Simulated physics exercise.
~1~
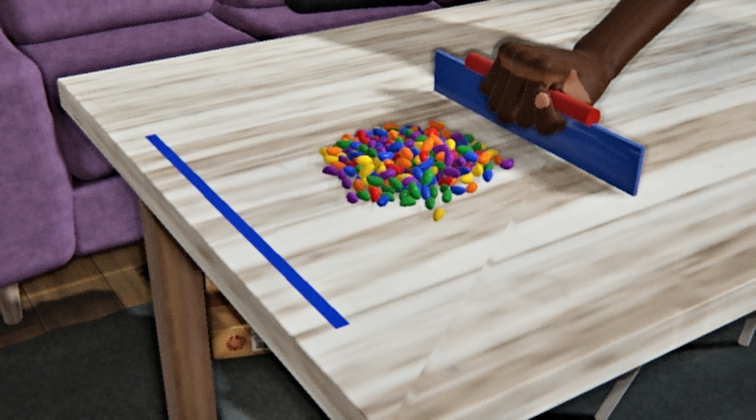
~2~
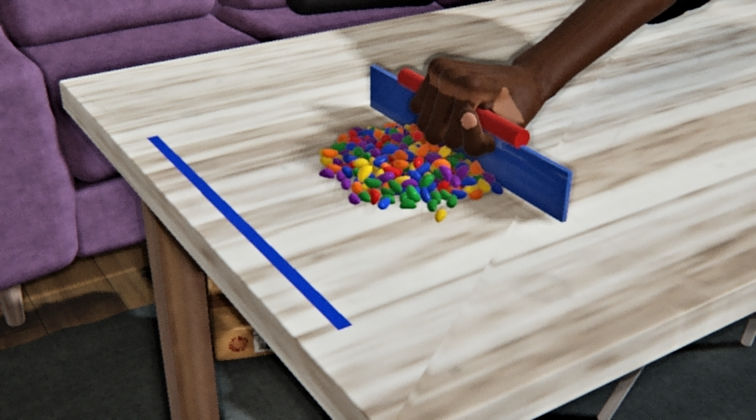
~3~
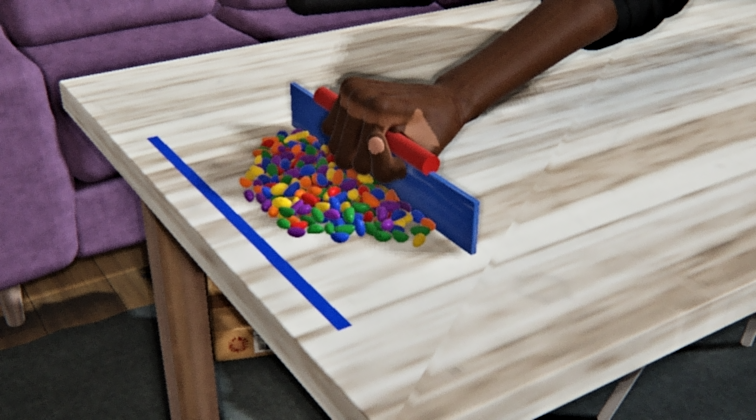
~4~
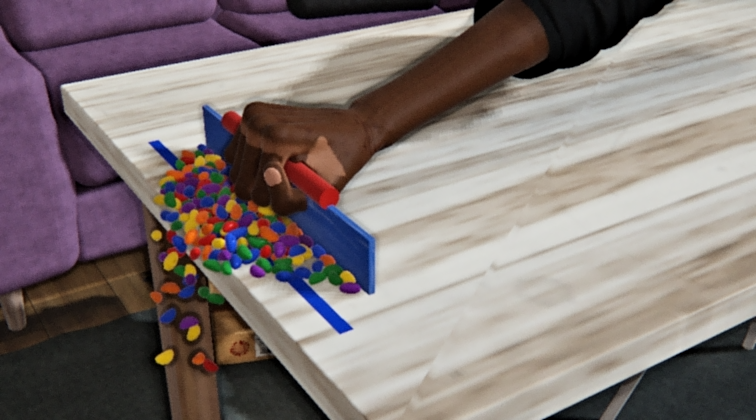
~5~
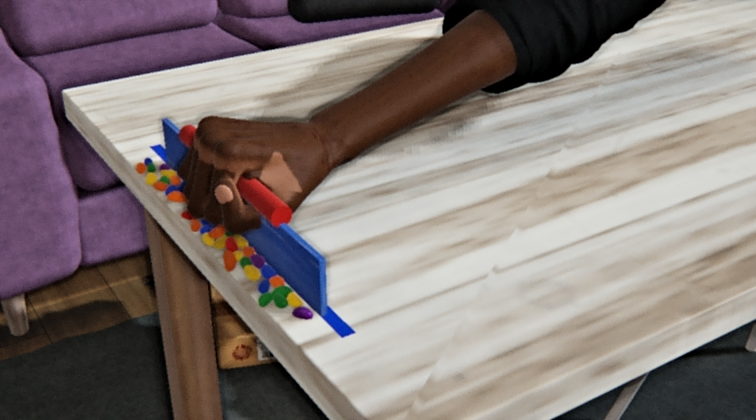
The video shows a hand gripping the red handle of a blue scraper and sweeping a heap of small multicoloured pieces left across a pale wooden table, until many spill over the edge and the blade rests by the blue tape with some pieces left along the rim.
